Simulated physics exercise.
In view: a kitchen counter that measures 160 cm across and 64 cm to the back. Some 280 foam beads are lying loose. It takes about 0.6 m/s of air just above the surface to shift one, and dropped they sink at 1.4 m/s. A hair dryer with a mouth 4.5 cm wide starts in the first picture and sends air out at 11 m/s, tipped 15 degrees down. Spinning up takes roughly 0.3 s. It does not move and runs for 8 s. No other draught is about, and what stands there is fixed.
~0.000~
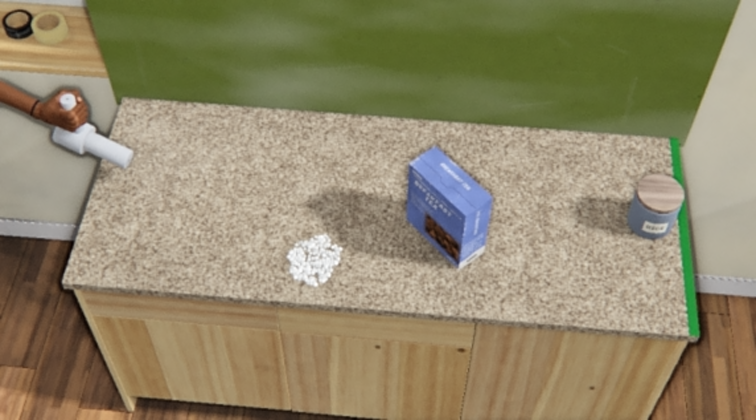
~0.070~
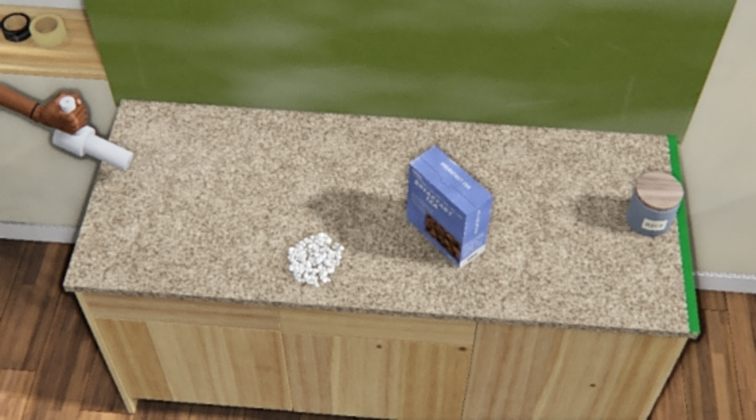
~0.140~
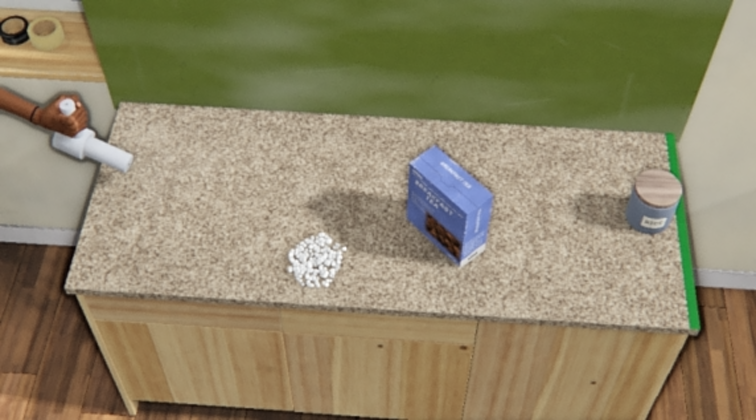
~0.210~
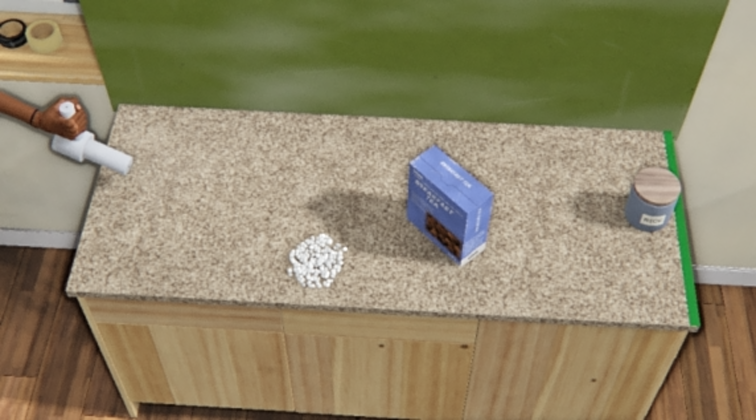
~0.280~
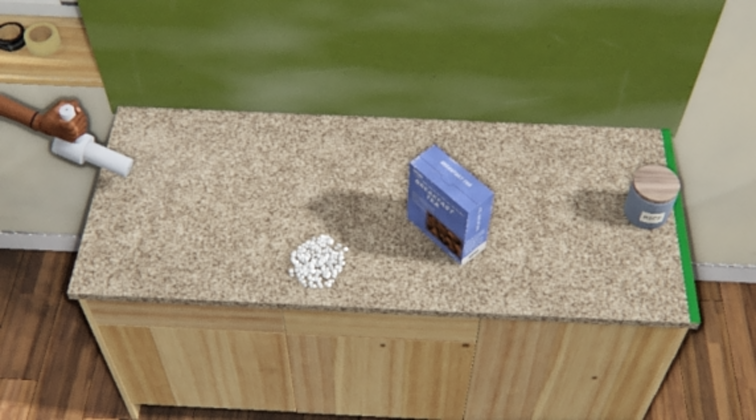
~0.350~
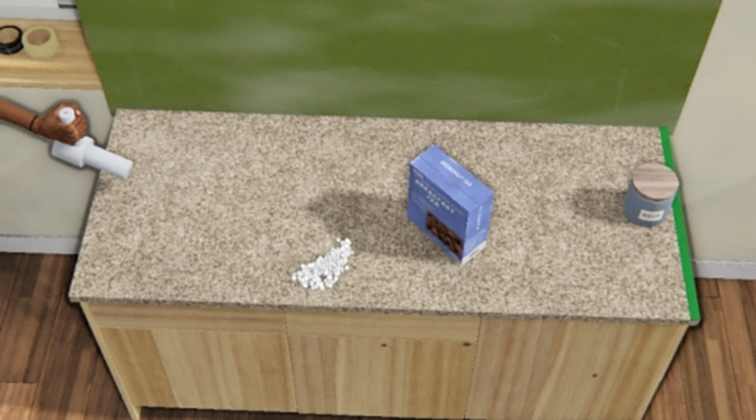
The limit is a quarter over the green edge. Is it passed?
Answer: No.
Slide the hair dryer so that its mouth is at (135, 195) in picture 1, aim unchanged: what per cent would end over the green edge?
Then about 40 %.
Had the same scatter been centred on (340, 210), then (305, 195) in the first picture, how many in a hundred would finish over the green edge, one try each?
In turn about 60 %, 80 %.
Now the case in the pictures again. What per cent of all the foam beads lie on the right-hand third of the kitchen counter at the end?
About 0 %.
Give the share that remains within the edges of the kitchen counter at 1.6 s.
About 1 %.
After 1.6 s, 0 % are over the green edge; 99 % have settled or left.
After 2.6 s, 1 % are over the green edge; 100 % have settled or left.
After 4.4 s, 1 % are over the green edge; 100 % have settled or left.
After 8.0 s, at the end, 1 % are over the green edge.
